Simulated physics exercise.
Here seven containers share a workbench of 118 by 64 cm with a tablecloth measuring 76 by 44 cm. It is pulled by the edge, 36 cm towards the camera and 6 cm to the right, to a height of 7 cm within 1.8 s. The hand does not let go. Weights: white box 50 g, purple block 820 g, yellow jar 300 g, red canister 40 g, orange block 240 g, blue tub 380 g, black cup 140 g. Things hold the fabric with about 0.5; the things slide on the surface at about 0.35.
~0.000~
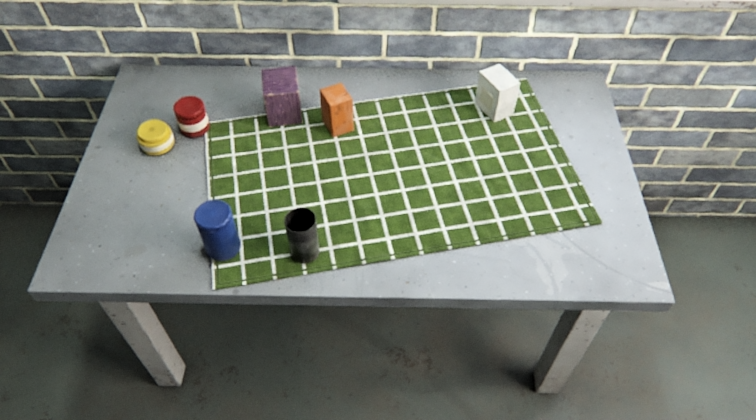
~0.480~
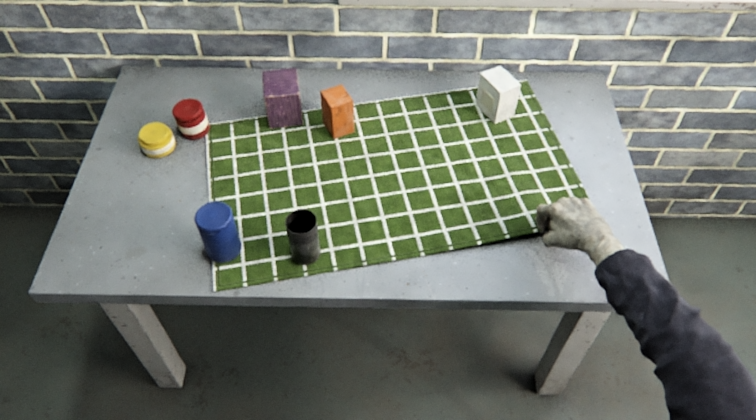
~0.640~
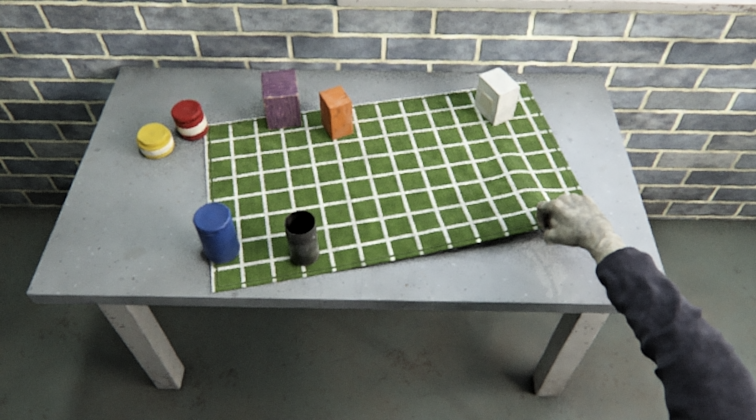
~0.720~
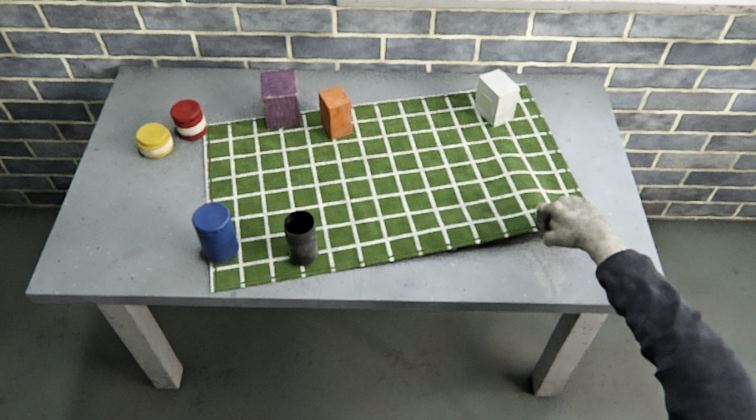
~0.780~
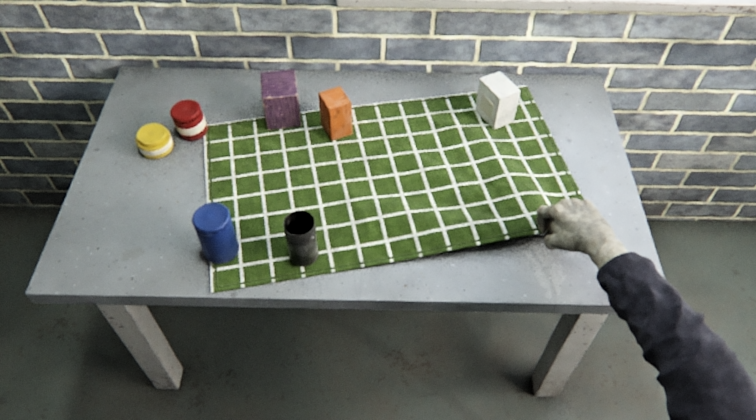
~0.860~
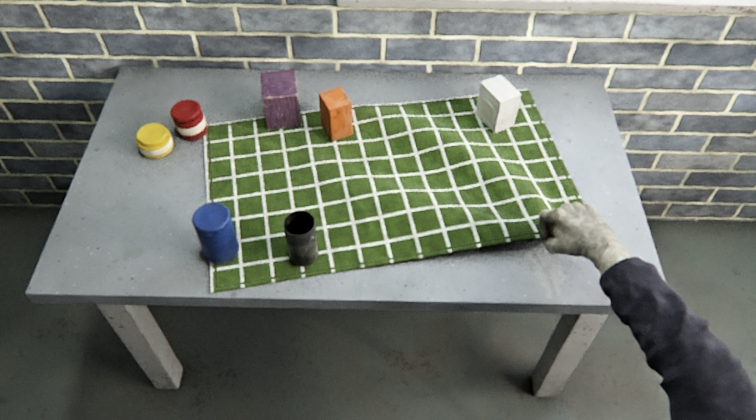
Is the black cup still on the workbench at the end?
The black cup drops off.
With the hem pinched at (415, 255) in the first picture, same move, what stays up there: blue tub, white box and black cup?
In that case: Blue tub falls off, white box stays on, black cup falls off.
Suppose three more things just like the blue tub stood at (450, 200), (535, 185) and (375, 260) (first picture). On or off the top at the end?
In that order: Drops off, falls off, falls off.
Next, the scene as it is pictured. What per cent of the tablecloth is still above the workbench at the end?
About 65 per cent.
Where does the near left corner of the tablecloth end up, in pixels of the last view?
Near (257, 308).
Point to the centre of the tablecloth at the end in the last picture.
Around (473, 276).
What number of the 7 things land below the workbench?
That makes 1.
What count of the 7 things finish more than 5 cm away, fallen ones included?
I count 5.
By 1.2 s, 100 % of the tablecloth is still over the top; black cup 3 cm off its start, white box 11 cm off its start, orange block 8 cm off its start.
By 1.6 s, 90 % of the tablecloth is still over the top; black cup 9 cm off its start, white box 25 cm off its start, orange block 17 cm off its start.
By 2.0 s, 70 % of the tablecloth is still over the top; black cup over the edge, white box 38 cm off its start at (602, 205), orange block 27 cm off its start at (426, 169).
By 2.4 s, 65 % of the tablecloth is still over the top; black cup over the edge, white box 43 cm off its start, orange block 31 cm off its start.
By 4.0 s, 65 % of the tablecloth is still over the top; black cup over the edge, white box 44 cm off its start at (630, 229), orange block 31 cm off its start at (442, 181), blue tub 17 cm off its start at (295, 247).
